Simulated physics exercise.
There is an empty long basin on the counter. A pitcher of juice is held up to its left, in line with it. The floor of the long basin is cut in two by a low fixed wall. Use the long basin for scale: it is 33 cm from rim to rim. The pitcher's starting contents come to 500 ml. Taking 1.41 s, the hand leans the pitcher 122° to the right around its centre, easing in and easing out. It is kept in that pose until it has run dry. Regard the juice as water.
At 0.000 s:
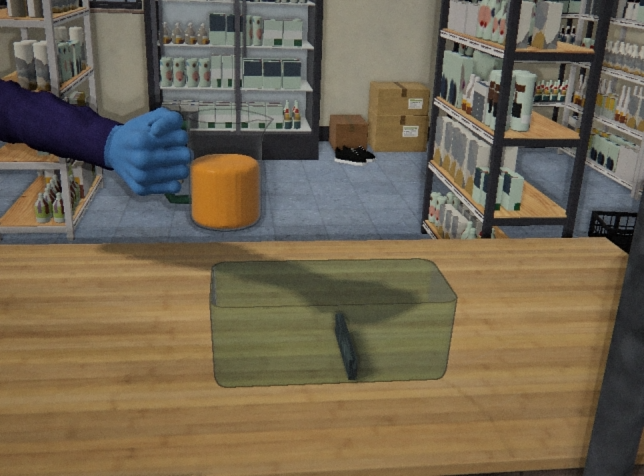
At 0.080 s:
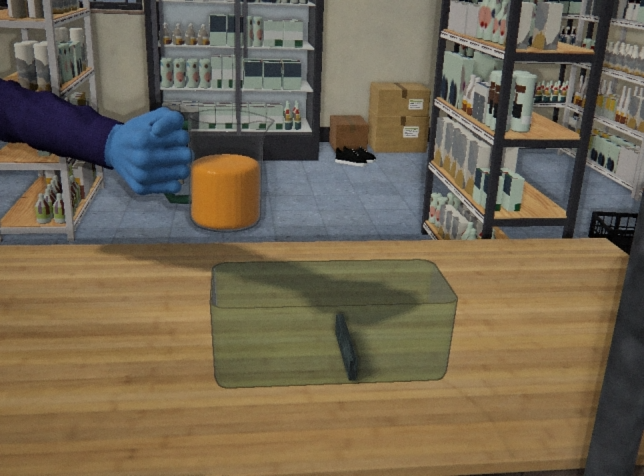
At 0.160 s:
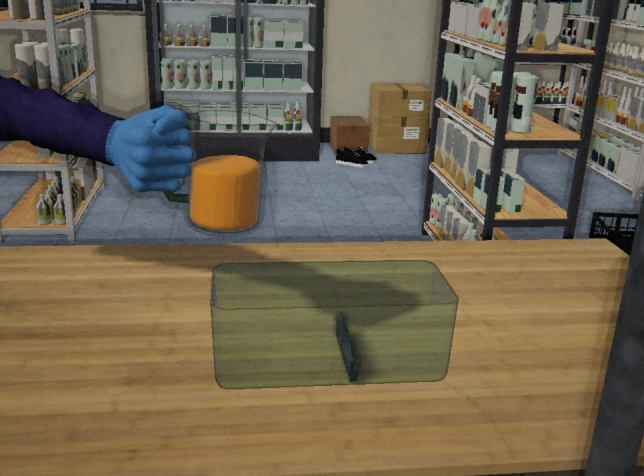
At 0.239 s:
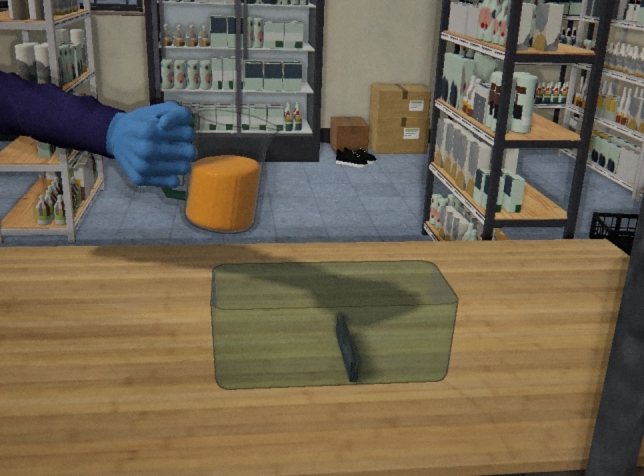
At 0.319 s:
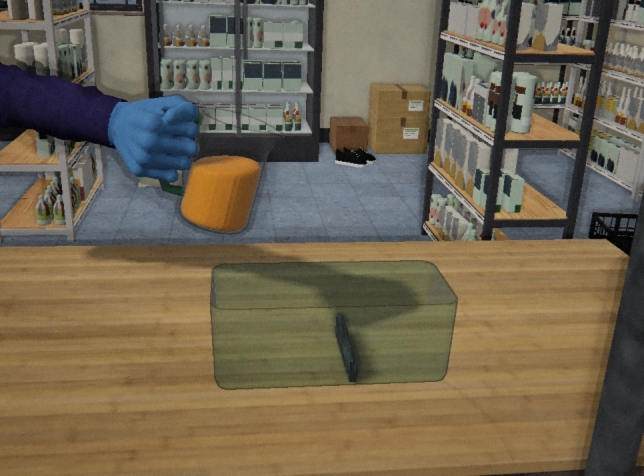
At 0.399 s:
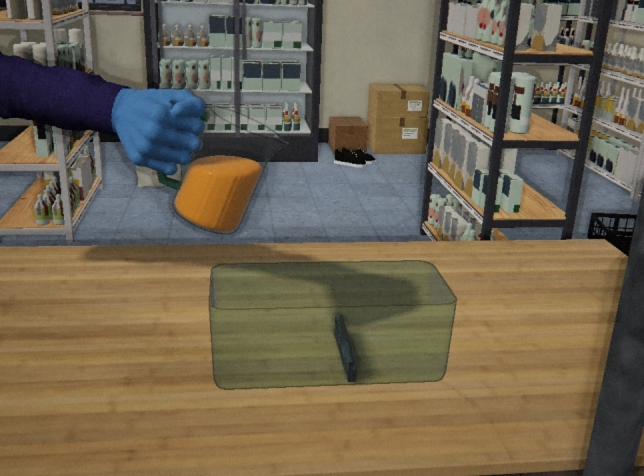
A clear pitcher of orange juice is held by a blue-gloved hand with a dark purple sleeve, above and behind a wooden counter in a shop with stocked shelves, seen from across the counter. An empty, greenish see-through basin sits on the counter, with cardboard boxes on the blue floor beyond. The hand slowly leans the pitcher rightward, the juice shifting inside, while the camera stays still.
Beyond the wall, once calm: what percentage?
7 out of 100.
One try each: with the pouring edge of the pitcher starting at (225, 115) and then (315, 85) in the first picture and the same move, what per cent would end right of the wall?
Some 15 and 80 per cent, in that order.
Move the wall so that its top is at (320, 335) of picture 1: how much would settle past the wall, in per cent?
Around 60 %, I'd say.
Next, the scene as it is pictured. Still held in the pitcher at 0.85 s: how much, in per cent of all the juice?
Fraction remaining: Approx. 92 per cent.
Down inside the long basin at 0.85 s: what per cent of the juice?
0 %, more or less.
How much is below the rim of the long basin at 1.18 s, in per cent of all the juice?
I reckon close to 58 per cent.
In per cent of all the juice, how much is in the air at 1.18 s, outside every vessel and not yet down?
Roughly 20 %.
Then, 0.85 s in, the tilt is 81° and 91 per cent is still to pour, 0 is left of the wall and 0 right of it.
Then, 1.18 s in, the tilt is 114° and 22 per cent is still to pour, 55 is left of the wall and 3 right of it.
Then, 1.53 s in, the tilt is 122° and 0 per cent is still to pour, 88 is left of the wall and 6 right of it.
Then, 1.91 s in, the tilt is 122° and 0 per cent is still to pour, 88 is left of the wall and 7 right of it.
Finally, 88 per cent lies left of the wall, 7 right of it and 5 outside.
